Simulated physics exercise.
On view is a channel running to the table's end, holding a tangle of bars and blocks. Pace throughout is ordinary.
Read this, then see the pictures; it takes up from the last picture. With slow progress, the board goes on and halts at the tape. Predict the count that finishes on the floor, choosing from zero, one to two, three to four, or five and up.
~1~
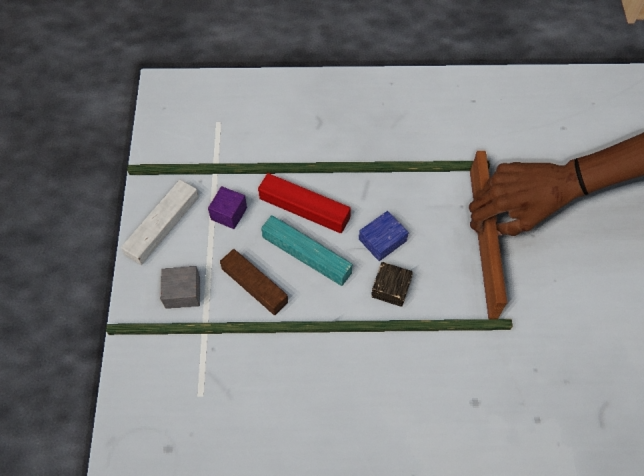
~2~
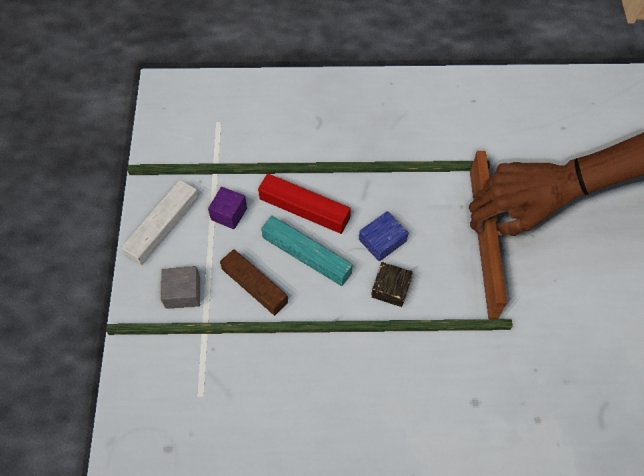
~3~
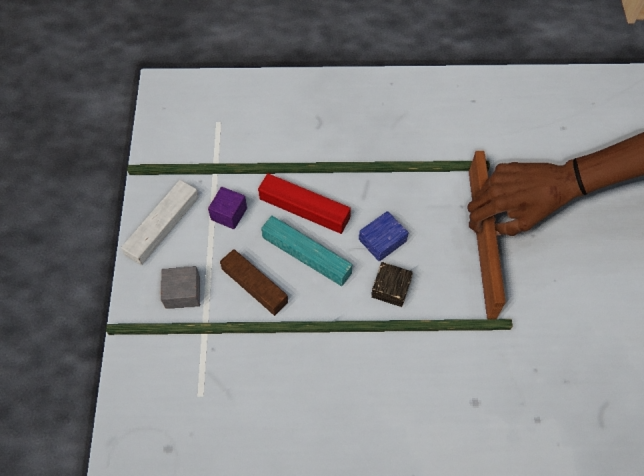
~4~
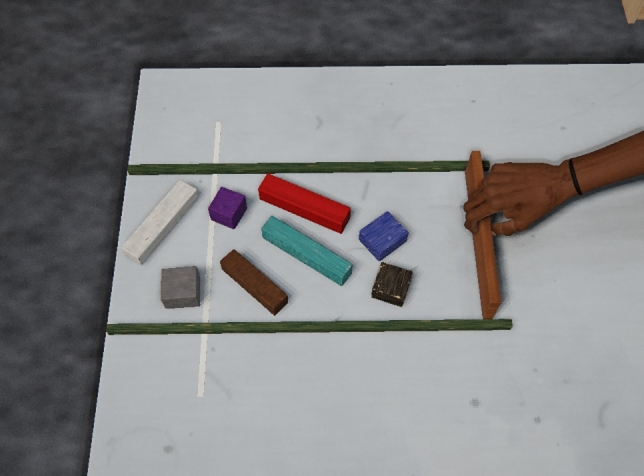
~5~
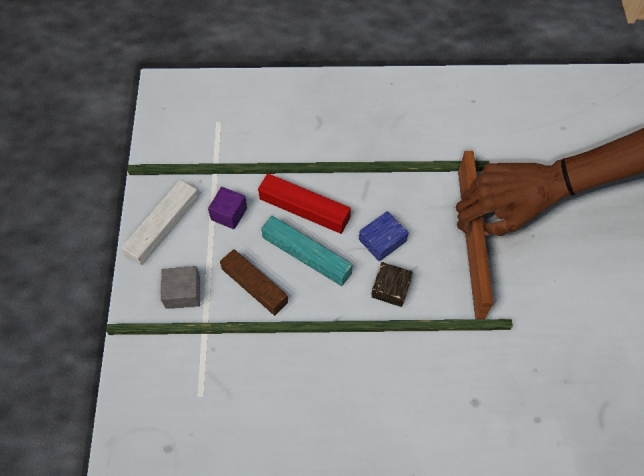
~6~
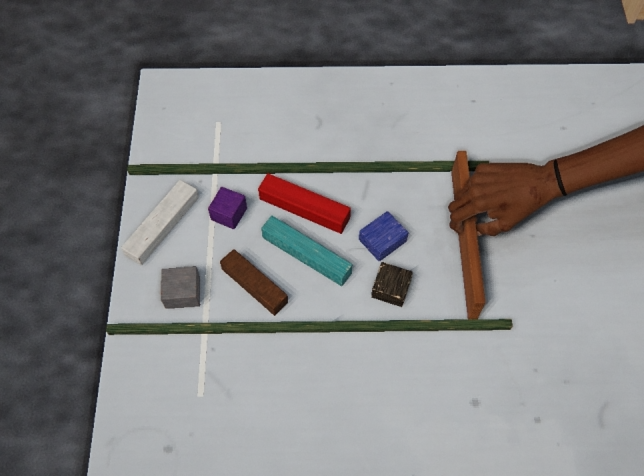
After the push, only one or two have dropped.
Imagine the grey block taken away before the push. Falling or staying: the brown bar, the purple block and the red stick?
Brown bar: Is still there; purple block: Is gone; red stick: Is still there.
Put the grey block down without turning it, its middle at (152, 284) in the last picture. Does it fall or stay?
In the end the grey block hangs on.
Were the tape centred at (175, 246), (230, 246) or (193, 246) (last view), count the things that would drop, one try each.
The counts would be 3, 1 and 3.
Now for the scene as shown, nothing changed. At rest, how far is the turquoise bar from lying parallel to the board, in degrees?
Near 30 degrees.
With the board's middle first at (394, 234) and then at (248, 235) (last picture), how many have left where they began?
Tally at point one: 2; at point two: 8.
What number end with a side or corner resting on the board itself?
2 are in contact with it.
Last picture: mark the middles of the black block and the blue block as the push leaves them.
About (189, 307), and the other about (185, 246).
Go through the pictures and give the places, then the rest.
White bar (161, 222); grey block (181, 287); purple block (228, 208); board (487, 233); tape (210, 246), in the first picture.
Grey block (181, 288); turquoise bar (306, 251), in the second picture.
Purple block (228, 208); brown bar (254, 282), in the third picture.
White bar (161, 222); black block (392, 285), in the fourth picture.
Grey block (181, 288); blue block (383, 236), in the fifth picture.
White bar (161, 222); grey block (181, 288); purple block (228, 208); board (467, 233); tape (210, 246), in the sixth picture.
A little later, none off yet; white bar at rest near (161, 222); grey block at rest near (181, 288); purple block at rest near (228, 208).
When it is over, the number that fall off is one or two; down, purple block and white bar.
